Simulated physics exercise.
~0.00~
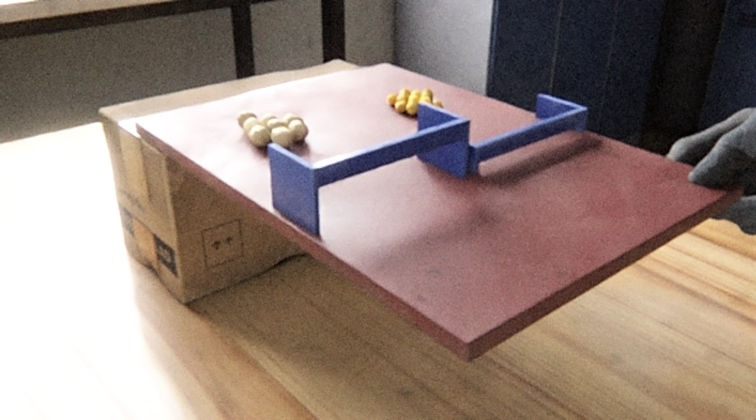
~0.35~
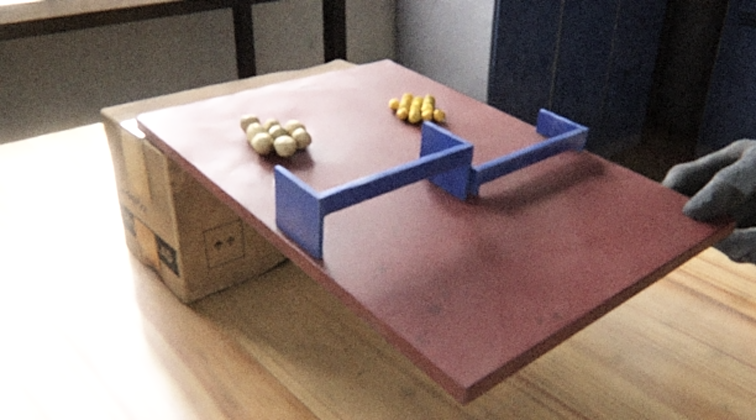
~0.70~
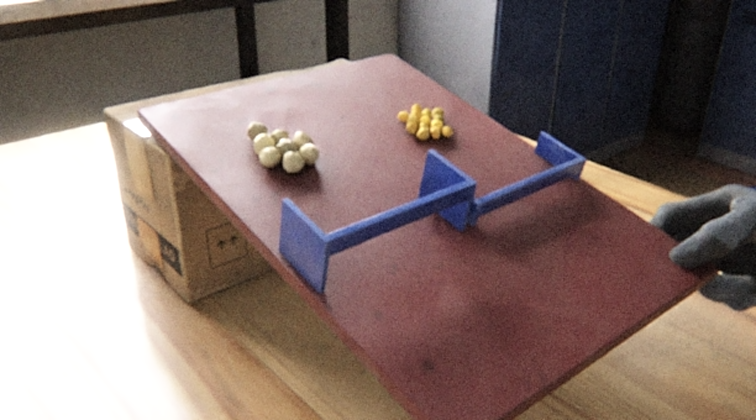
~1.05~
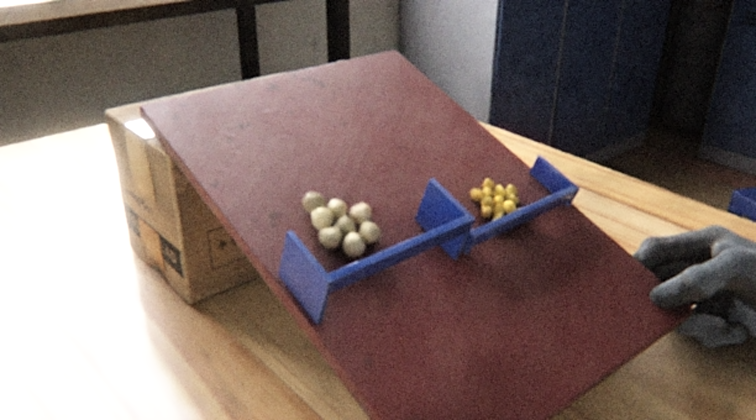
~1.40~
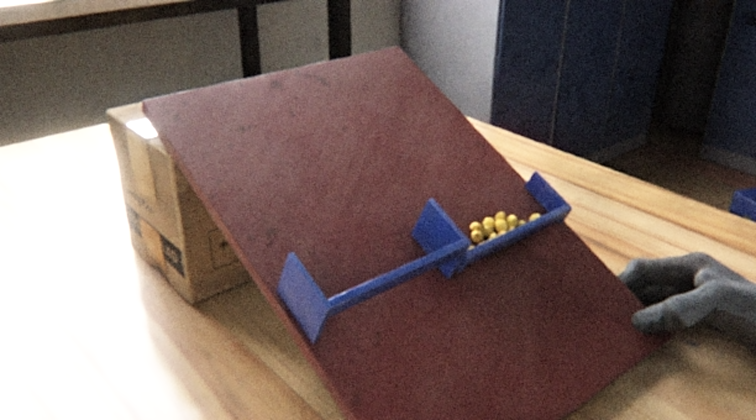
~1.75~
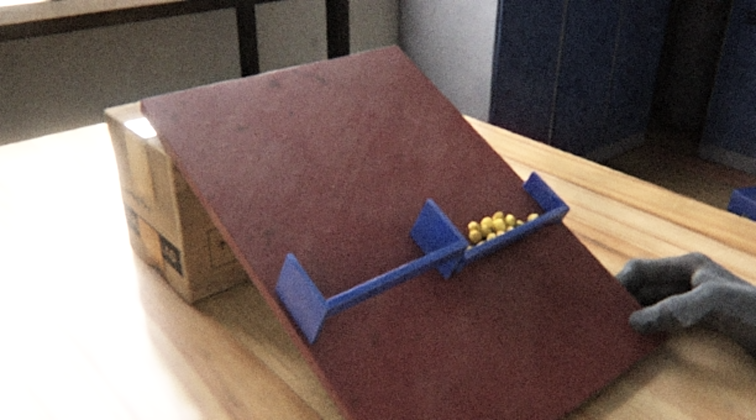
A gloved hand lowered one end of a dark red board propped on a cardboard box, and two clusters of small balls slid down toward blue barriers; the pale ones slipped under theirs and out of sight, while the yellow ones stayed stopped behind theirs.
